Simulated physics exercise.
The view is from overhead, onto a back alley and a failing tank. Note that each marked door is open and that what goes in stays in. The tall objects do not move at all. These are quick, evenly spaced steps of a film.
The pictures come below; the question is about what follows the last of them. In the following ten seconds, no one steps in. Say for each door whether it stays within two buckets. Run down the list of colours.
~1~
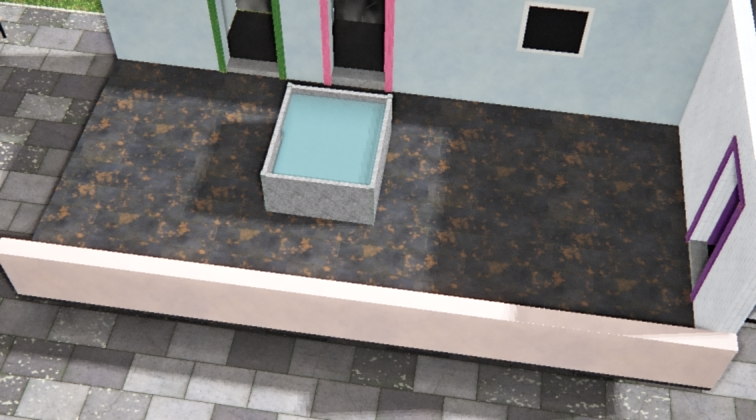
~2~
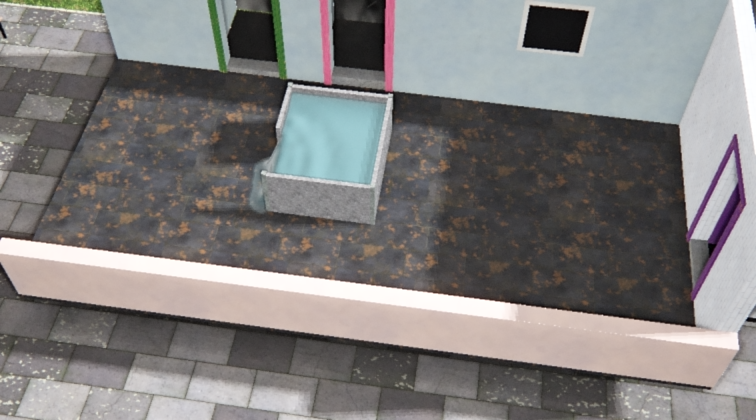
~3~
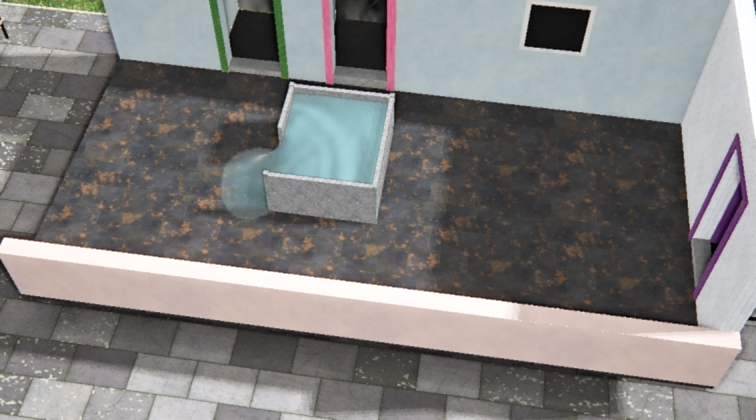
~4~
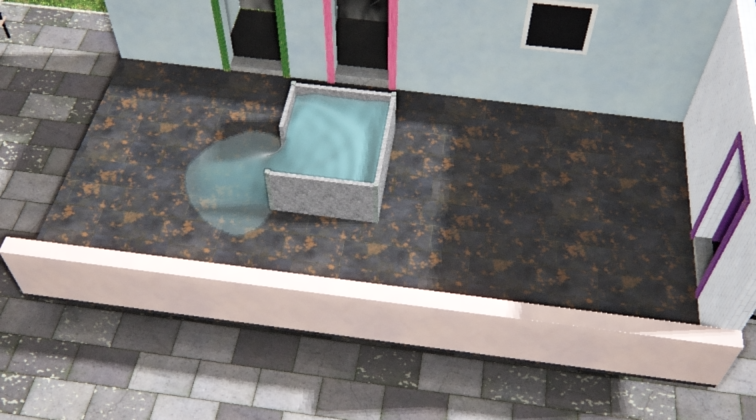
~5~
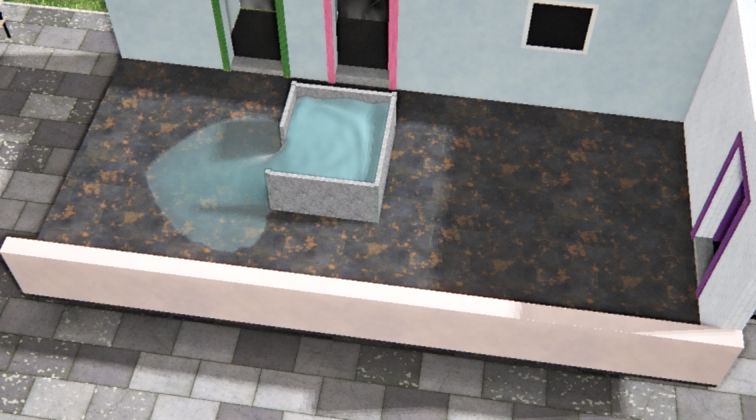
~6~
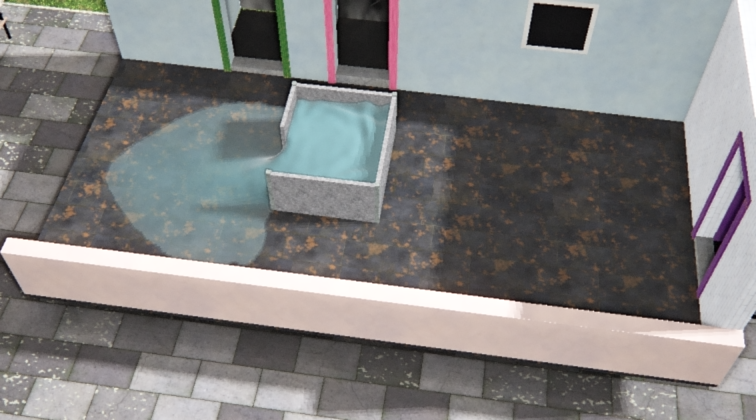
The purple door stays within two buckets; the pink door stays within two buckets; the green door stays within two buckets.
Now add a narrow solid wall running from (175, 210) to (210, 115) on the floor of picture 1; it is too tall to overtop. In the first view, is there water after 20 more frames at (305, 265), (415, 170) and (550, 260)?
The first is inundated, the second still bare and the third still bare.
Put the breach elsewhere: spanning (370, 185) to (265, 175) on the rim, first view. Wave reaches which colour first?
I'd go with the door marked purple.
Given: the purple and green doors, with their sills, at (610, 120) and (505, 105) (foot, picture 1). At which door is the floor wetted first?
Answer: The one in pink.
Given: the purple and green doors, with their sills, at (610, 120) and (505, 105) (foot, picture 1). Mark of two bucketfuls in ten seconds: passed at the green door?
Afterwards, the green one stays beneath the mark.
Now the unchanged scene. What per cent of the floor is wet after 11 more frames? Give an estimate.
Close to 30 percent, by my reckoning.
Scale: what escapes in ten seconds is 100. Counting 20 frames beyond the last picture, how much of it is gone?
Around 55 percent.
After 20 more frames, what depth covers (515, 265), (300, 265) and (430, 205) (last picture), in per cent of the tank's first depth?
Depths of roughly 0, 2 and 0 per cent.
A moment on, water covers 30 % of the floor; the purple door not reached, the pink door not reached, the green door wet at the sill, nothing in.
Next, water covers 30 % of the floor; the purple door not reached, the pink door not reached, the green door wet at the sill, nothing in.
Then, water covers 30 % of the floor; the purple door not reached, the pink door not reached, the green door wet at the sill, nothing in.
Later, water covers 30 % of the floor; the purple door not reached, the pink door not reached, the green door wet at the sill, nothing in.
In the end, water covers 30 % of the floor; the purple door not reached, the pink door wet at the sill, nothing in, the green door wet at the sill, nothing in.
